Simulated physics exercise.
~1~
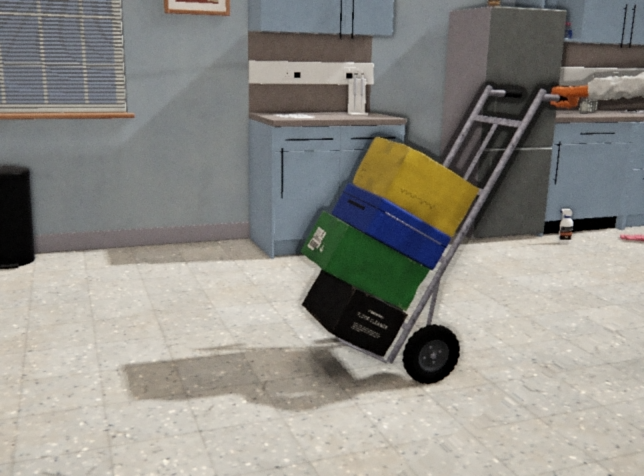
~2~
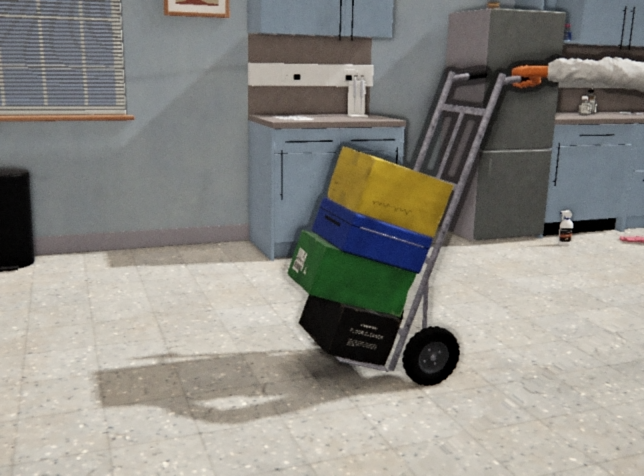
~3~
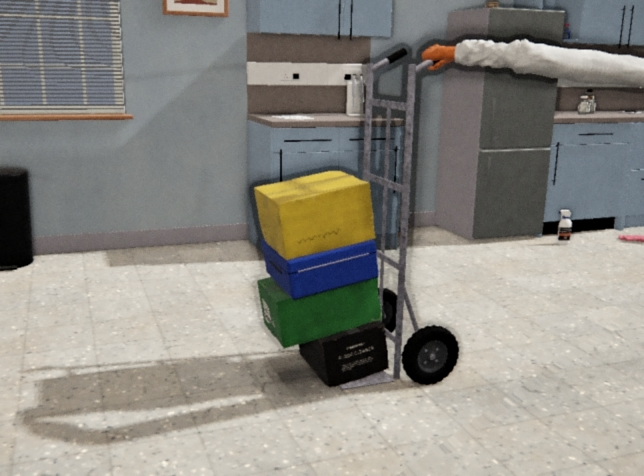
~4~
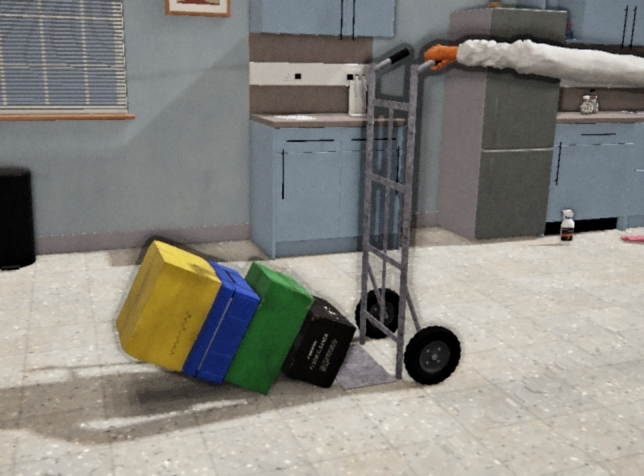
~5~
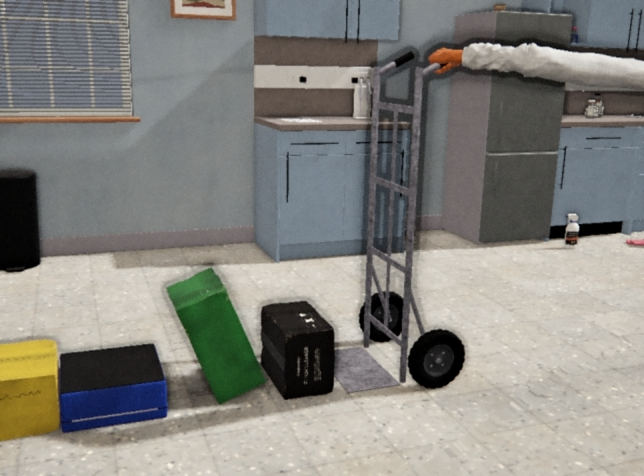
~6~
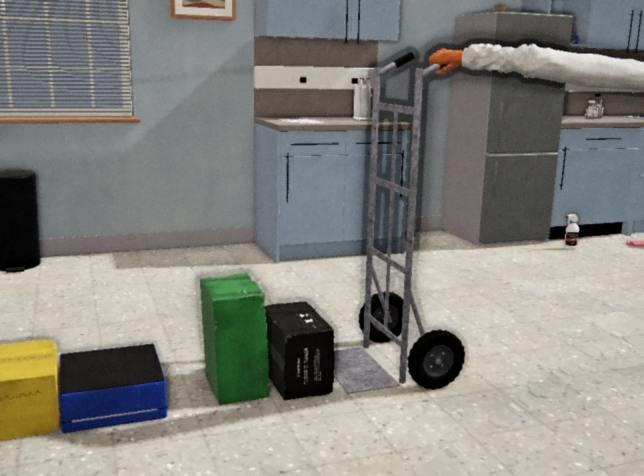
In a kitchen with blue cabinets and a pale speckled floor, seen from the side, a gray sack truck leans back to the right. It carries a yellow box on top, then a blue toolbox, a green box and a black box at the bottom. A white-sleeved arm with an orange hand at the handle swings the truck upright. The stack tips left off the frame and topples over together. The boxes separate, with yellow and blue landing farthest left, while green rocks back to stand on end beside the black one, which lies tipped over by the upright truck.
